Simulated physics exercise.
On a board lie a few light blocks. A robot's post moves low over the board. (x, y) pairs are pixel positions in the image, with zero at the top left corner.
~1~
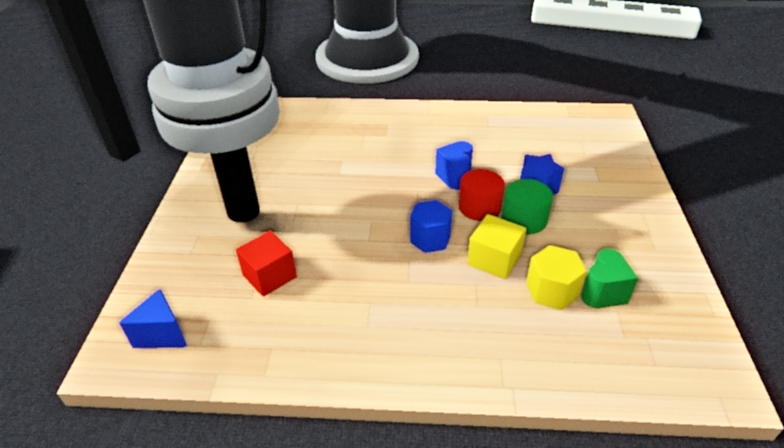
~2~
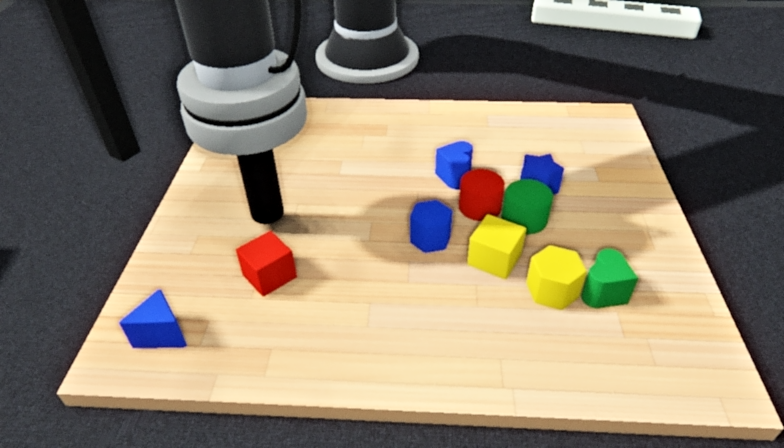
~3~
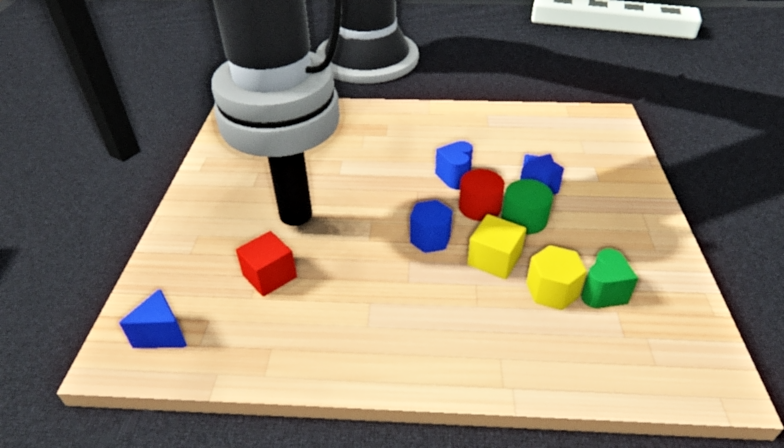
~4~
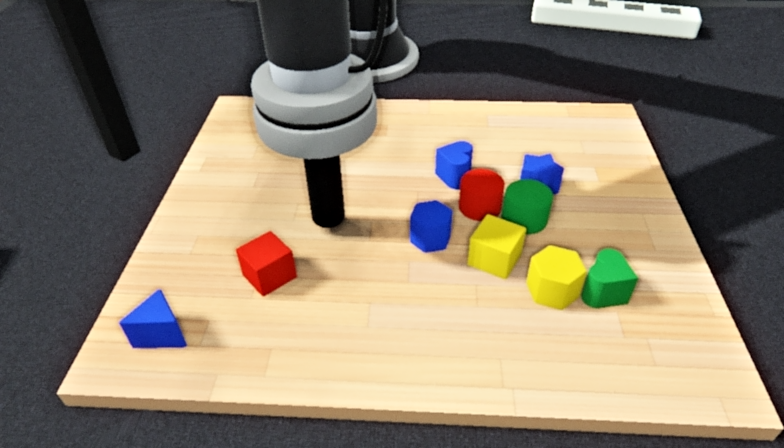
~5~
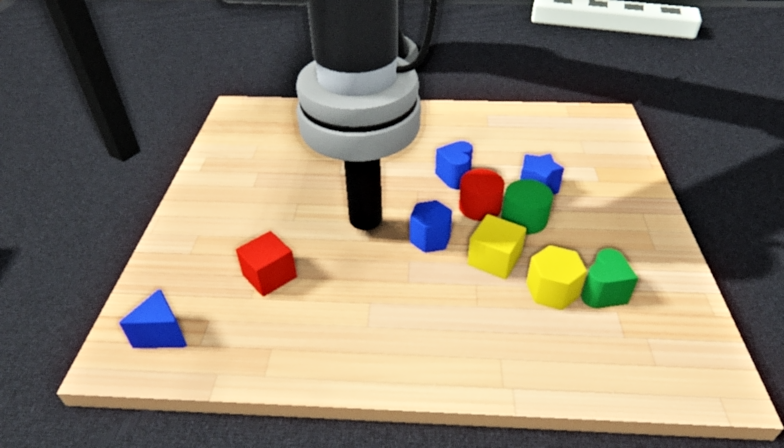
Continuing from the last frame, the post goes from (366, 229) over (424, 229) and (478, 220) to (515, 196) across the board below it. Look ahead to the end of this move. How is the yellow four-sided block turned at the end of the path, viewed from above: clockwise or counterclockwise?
Clockwise rotation.
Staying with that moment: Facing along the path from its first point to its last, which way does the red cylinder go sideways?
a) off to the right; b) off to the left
Choice b: Off to the left.
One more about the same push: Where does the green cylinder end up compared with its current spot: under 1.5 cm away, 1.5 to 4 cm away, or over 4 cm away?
Moves 1.5 to 4 cm.
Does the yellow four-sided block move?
I believe so.
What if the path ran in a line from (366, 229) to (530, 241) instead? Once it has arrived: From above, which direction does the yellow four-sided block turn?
The block turns clockwise.
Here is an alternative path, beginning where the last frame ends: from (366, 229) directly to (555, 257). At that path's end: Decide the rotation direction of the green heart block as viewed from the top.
Its rotation is counterclockwise.
What follows on the original path. One third of the way, post at (425, 221); blue hexagonal block at (457, 218), turned 25° clockwise.
Two thirds of the way, post at (479, 211); blue hexagonal block at (487, 220), turned 45° clockwise; red cylinder at (494, 172); yellow four-sided block at (521, 243), turned 20° clockwise.
At the end, post at (516, 187); blue hexagonal block at (487, 220), turned 45° clockwise; red cylinder at (507, 148); yellow four-sided block at (520, 243), turned 20° clockwise; green cylinder at (548, 191).
